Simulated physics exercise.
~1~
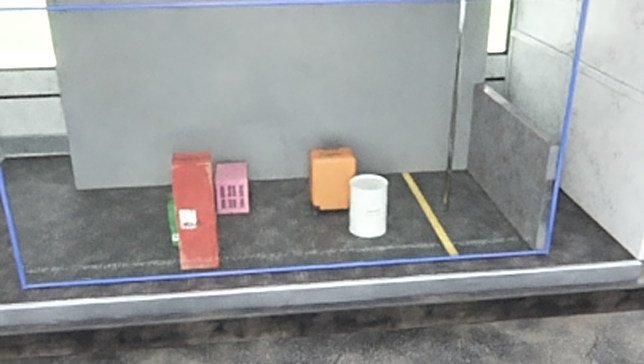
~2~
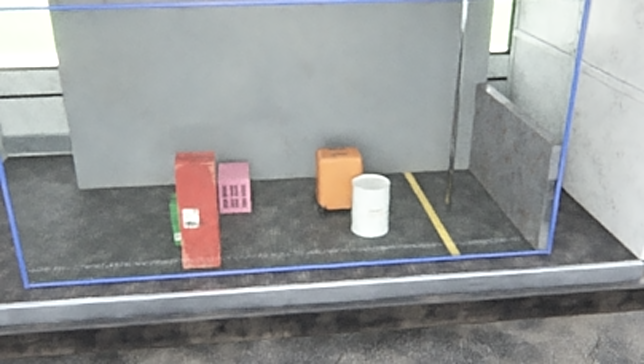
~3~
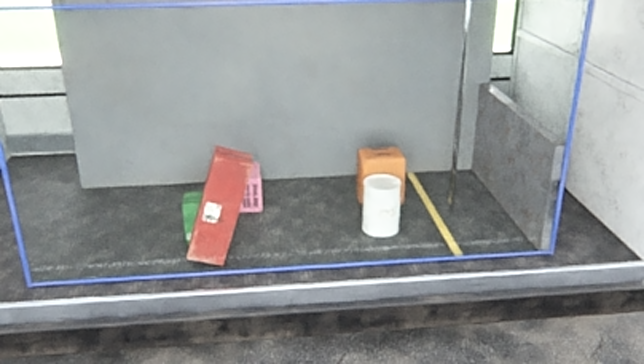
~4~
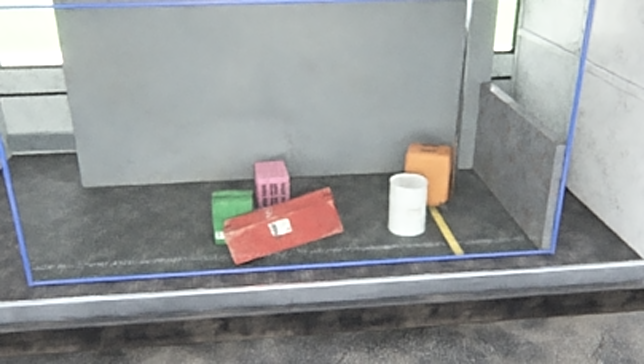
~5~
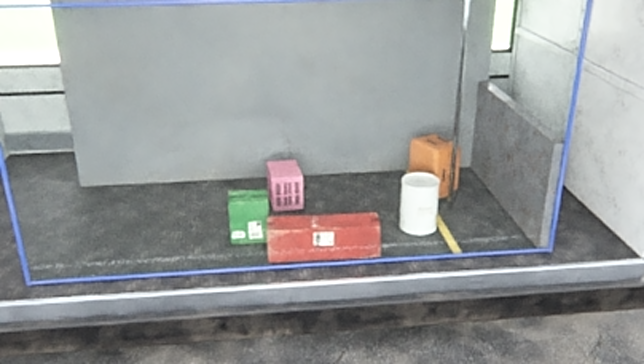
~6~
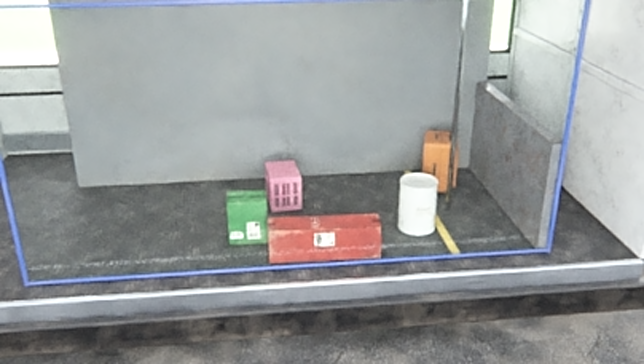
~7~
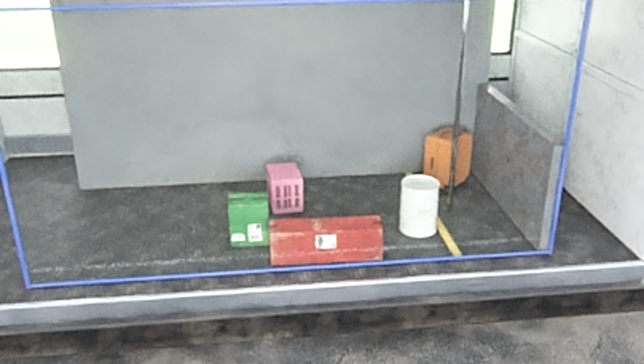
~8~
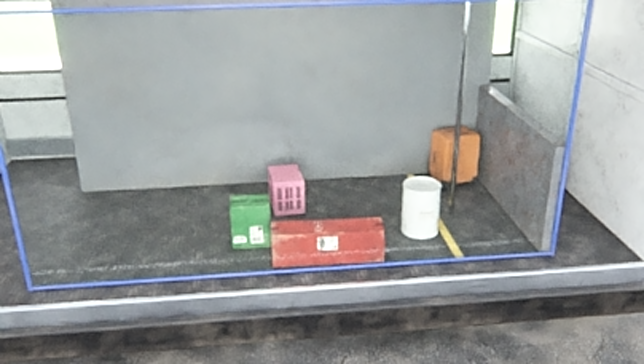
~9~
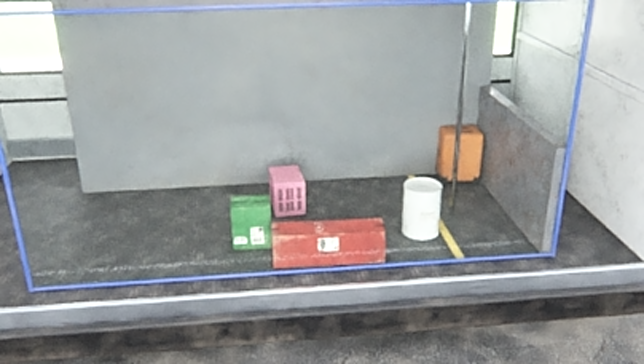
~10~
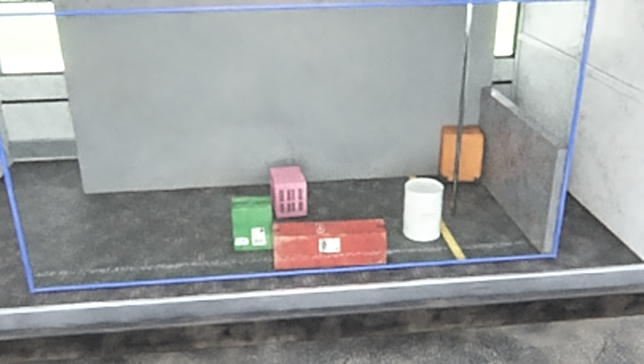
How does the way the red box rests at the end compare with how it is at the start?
At the start the red box stands upright, and by the end it is lying on its side.
